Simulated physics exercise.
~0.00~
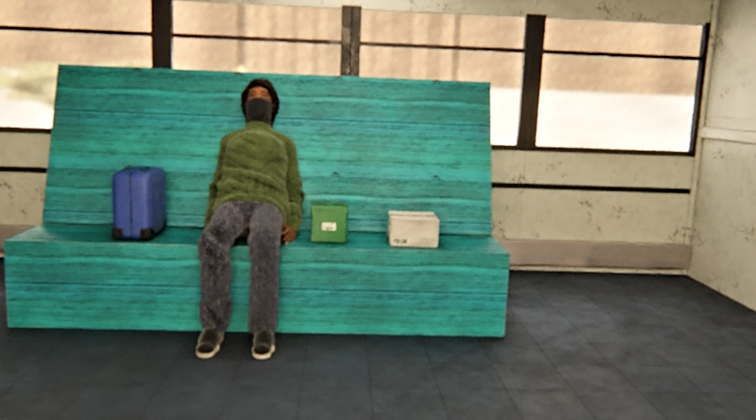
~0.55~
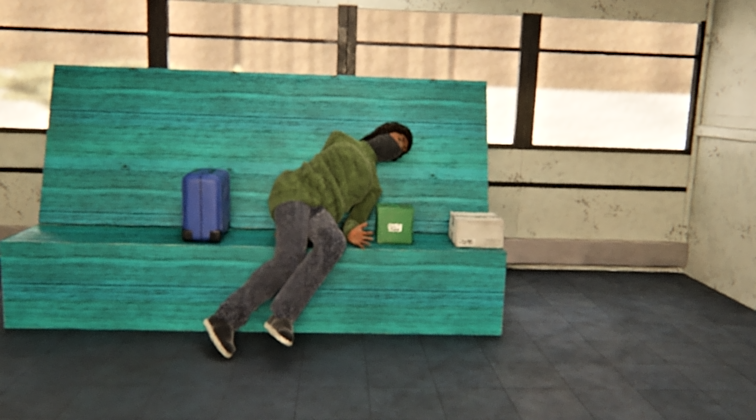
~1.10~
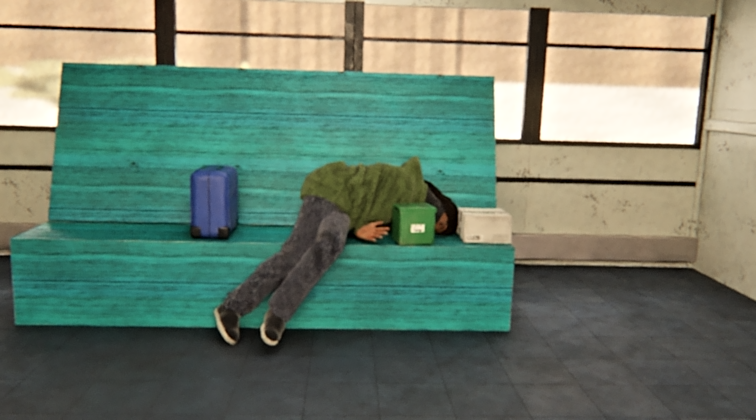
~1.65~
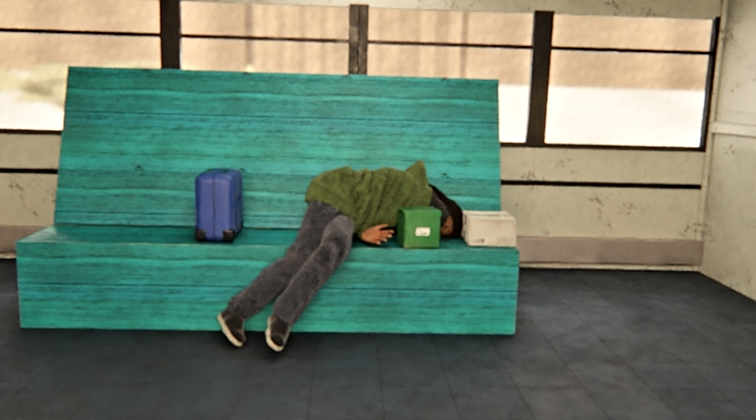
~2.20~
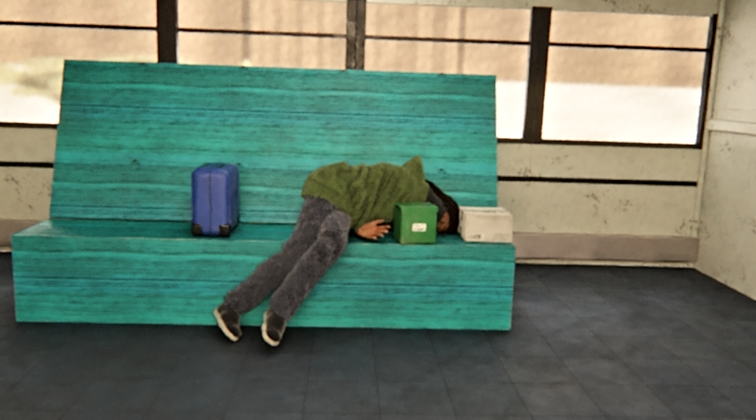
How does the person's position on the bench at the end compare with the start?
At the start the person sat upright against the backrest, left of the middle of the bench. By the end they were farther right and lower, slumped over sideways with their head down near the green tub and white carton.
